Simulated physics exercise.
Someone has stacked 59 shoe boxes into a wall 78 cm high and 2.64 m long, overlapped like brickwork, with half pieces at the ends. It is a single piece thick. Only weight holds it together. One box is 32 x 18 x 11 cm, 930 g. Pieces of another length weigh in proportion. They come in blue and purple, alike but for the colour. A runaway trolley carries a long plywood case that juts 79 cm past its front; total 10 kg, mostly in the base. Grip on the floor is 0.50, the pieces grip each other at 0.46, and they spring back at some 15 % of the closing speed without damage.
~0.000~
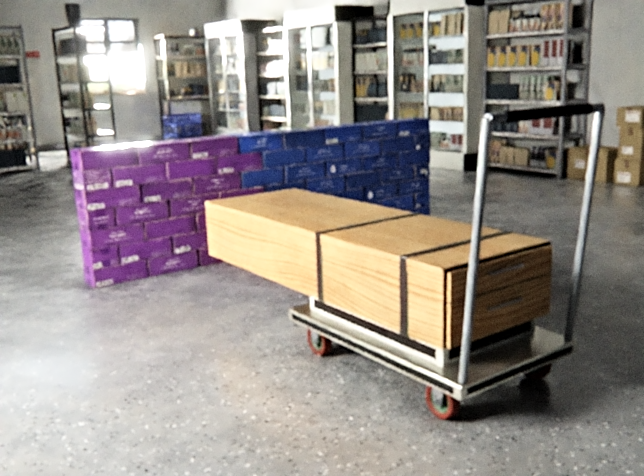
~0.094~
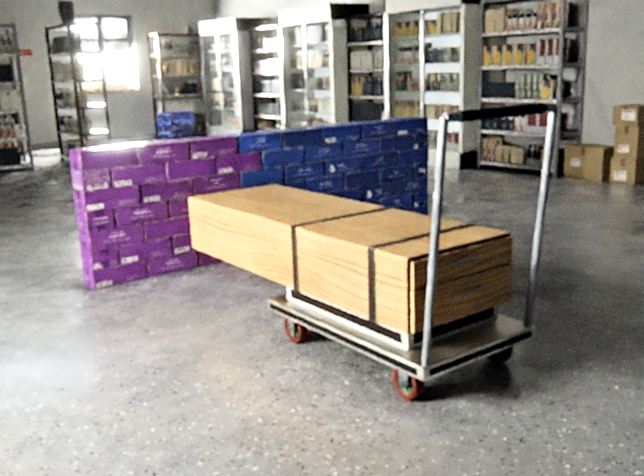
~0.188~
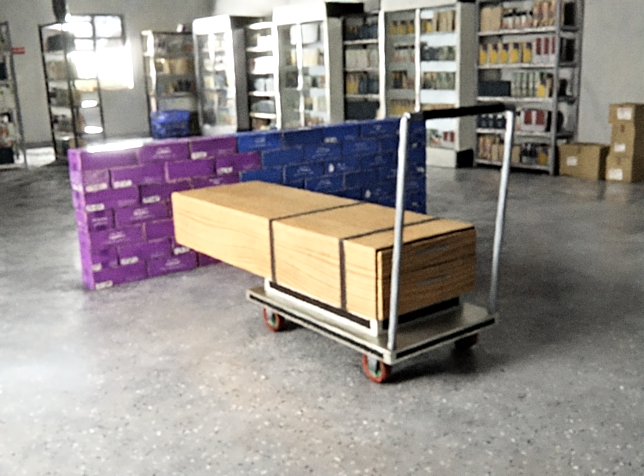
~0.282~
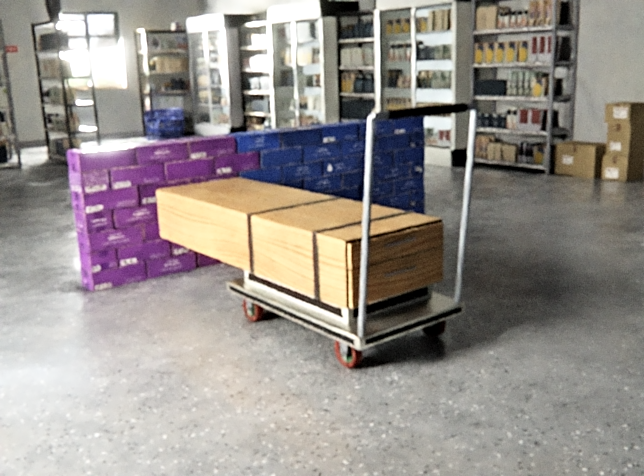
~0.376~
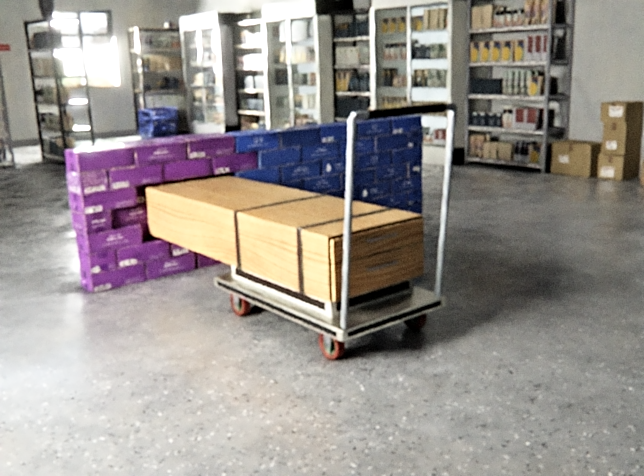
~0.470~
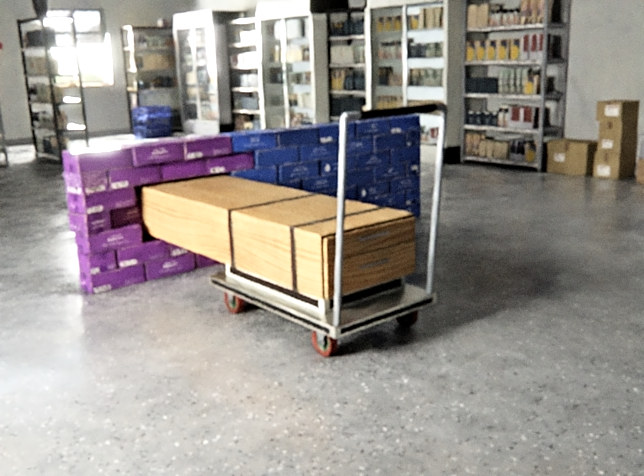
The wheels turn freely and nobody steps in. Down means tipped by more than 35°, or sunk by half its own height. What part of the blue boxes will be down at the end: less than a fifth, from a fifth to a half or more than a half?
Under a fifth of them.
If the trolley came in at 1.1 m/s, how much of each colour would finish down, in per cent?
In that case purple 0, blue 0 per cent.
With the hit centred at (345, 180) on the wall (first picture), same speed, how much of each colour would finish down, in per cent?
Then purple 10, blue 70 per cent.
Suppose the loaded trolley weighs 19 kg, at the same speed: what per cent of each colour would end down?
In that case purple 80, blue 10 per cent.
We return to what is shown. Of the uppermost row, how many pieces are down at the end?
5 of them.
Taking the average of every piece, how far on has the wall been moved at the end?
Roughly 20 cm.
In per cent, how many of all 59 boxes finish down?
Near 35 per cent.
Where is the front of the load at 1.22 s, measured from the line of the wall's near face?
About 15 cm past it.
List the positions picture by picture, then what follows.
In the first picture (pixels give the middle of a visible side; the camera moves round a little), load (211, 219) 68 cm short of the wall; top blue box (305, 139); top purple box (165, 153); none has stirred.
Load (194, 214) 47 cm short of the wall; top blue box (304, 138), in the second picture.
Load (178, 209) 27 cm short of the wall; top blue box (303, 138), in the third picture.
Load (162, 205) 7 cm short of the wall; top blue box (302, 138), in the fourth picture.
Load (151, 203) 6 cm into the wall's line; top blue box (301, 138); top purple box (162, 154) 4° from how it stood; movement in 14 of them, in the fifth picture.
Load (145, 202) 13 cm into the wall's line; top blue box (299, 137); top purple box (160, 154) 32 mm from its place; movement in 22 of them, in the sixth picture.
After 0.66 s, load 17 cm past the wall's line, still rolling; none of the 35 blue boxes down (0 of 59 in all colours); top blue box 6° from how it stood; top purple box 7° from how it stood.
After 1.02 s, load 16 cm past the wall's line, still rolling; none of the 35 blue boxes down (6 of 59 in all colours); top blue box 30° from how it stood; top purple box 33° from how it stood, 59 mm lower.
After 1.22 s, load 15 cm past the wall's line, still rolling; 4 of the 35 blue boxes down (21 of 59 in all colours); top blue box 60° from how it stood, 17 cm lower; top purple box 53° from how it stood, 33 cm lower.
After 1.48 s, load 14 cm past the wall's line, stopped; 4 of the 35 blue boxes down (21 of 59 in all colours); top blue box on its side; top purple box upside down.
In the end (2.1 s), load 14 cm past the wall's line, stopped; 4 of the 35 blue boxes down (21 of 59 in all colours); top blue box upside down; top purple box upside down. That is 11 per cent. From the last view, middles, top blue box near (307, 213), top purple box near (90, 225).
